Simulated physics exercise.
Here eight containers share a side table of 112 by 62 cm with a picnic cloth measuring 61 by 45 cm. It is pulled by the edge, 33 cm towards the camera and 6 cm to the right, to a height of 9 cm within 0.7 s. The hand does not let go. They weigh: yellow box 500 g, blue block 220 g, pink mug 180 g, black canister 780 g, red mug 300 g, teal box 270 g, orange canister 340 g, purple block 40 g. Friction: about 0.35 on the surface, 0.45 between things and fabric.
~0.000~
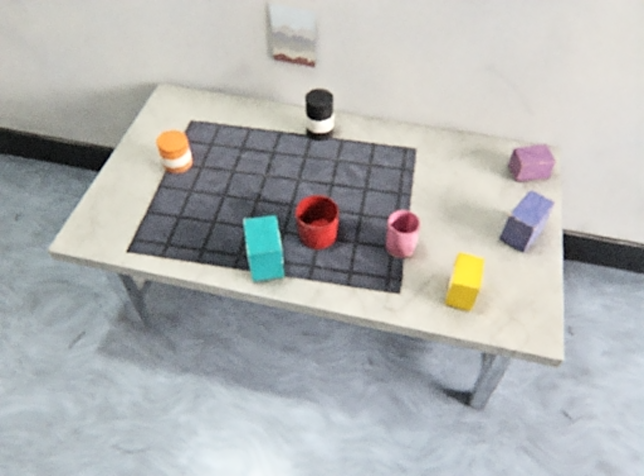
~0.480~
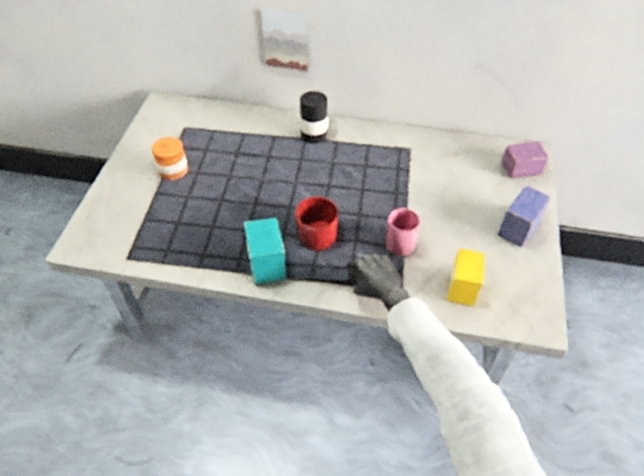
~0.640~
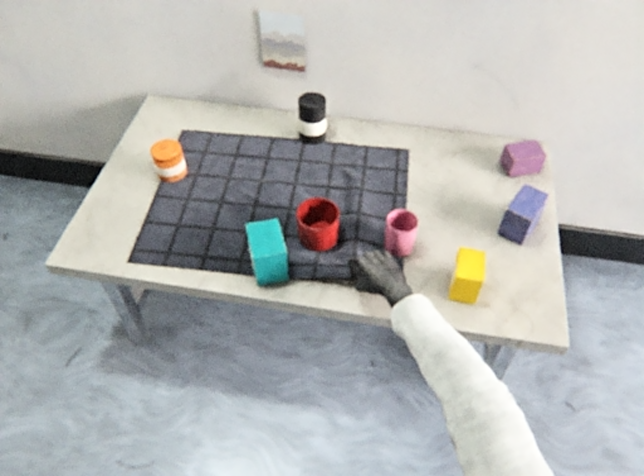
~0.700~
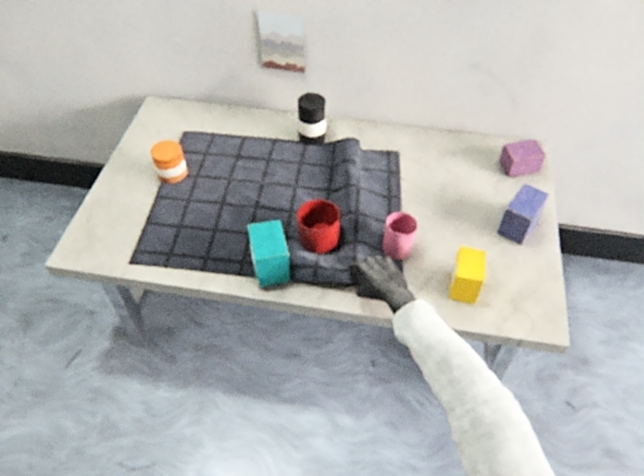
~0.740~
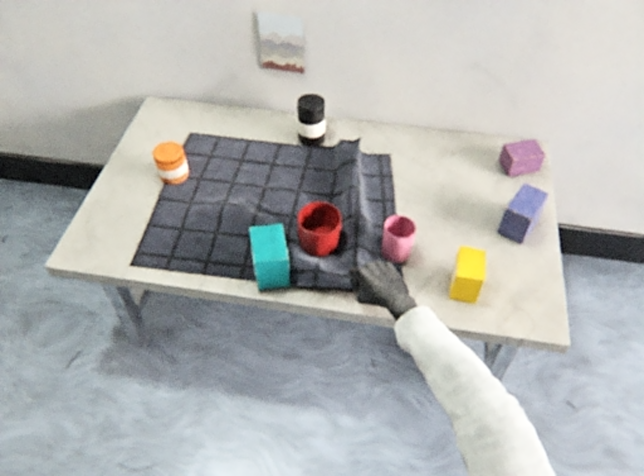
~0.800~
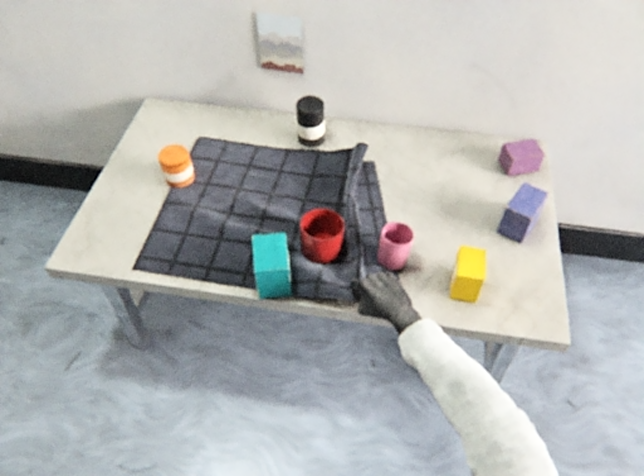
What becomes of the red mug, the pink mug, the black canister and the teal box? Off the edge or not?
The red mug goes over the edge, the pink mug drops off, the black canister keeps to the top, the teal box drops off.
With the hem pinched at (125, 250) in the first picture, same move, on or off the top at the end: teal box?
Then: Teal box falls off.
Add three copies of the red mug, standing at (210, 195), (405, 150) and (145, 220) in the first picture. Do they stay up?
In that order: Goes over, remains, remains.
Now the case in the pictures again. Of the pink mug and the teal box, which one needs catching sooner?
The teal one.
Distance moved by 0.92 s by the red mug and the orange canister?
About: Red mug 10 cm, orange canister 8 cm.
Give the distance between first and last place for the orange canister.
Orange canister 10 cm.
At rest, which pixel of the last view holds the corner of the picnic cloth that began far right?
Near (420, 252).
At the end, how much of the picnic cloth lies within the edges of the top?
About 20 per cent.
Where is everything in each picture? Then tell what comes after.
Shows, red mug (317, 211); pink mug (405, 222); black canister (319, 97); teal box (262, 234); picnic cloth corners (126, 252) (191, 120) (417, 148) (400, 294), in the first picture.
Shows, picnic cloth corners (126, 260) (184, 127); grip (355, 282), in the second picture.
Shows, pink mug (403, 221); picnic cloth corners (127, 262) (183, 130); grip (357, 279), in the third picture.
Shows, pink mug (402, 223); red mug (319, 215); picnic cloth corners (129, 264) (184, 131); grip (357, 284), in the fourth picture.
Shows, pink mug (400, 227); teal box (269, 242); red mug (319, 217); picnic cloth corners (130, 266) (190, 133); grip (358, 290), in the fifth picture.
Shows, red mug (322, 225); pink mug (397, 233); black canister (310, 103); teal box (270, 251); picnic cloth corners (132, 269) (199, 136) (374, 161); grip (360, 301), in the sixth picture.
By 0.9 s, 90 % of the picnic cloth is still over the top; teal box 11 cm off its start, pink mug 11 cm off its start, red mug 10 cm off its start.
By 1.1 s, 65 % of the picnic cloth is still over the top; teal box 21 cm off its start, pink mug 19 cm off its start, red mug 18 cm off its start.
By 1.2 s, 45 % of the picnic cloth is still over the top; teal box over the edge, red mug 29 cm off its start at (329, 342), pink mug on its side, 27 cm off its start at (398, 358).
By 1.3 s, 25 % of the picnic cloth is still over the top; teal box over the edge, red mug over the edge, pink mug over the edge.
By 2.9 s, 20 % of the picnic cloth is still over the top; teal box over the edge, red mug over the edge, pink mug over the edge, black canister 0 cm off its start at (310, 103).
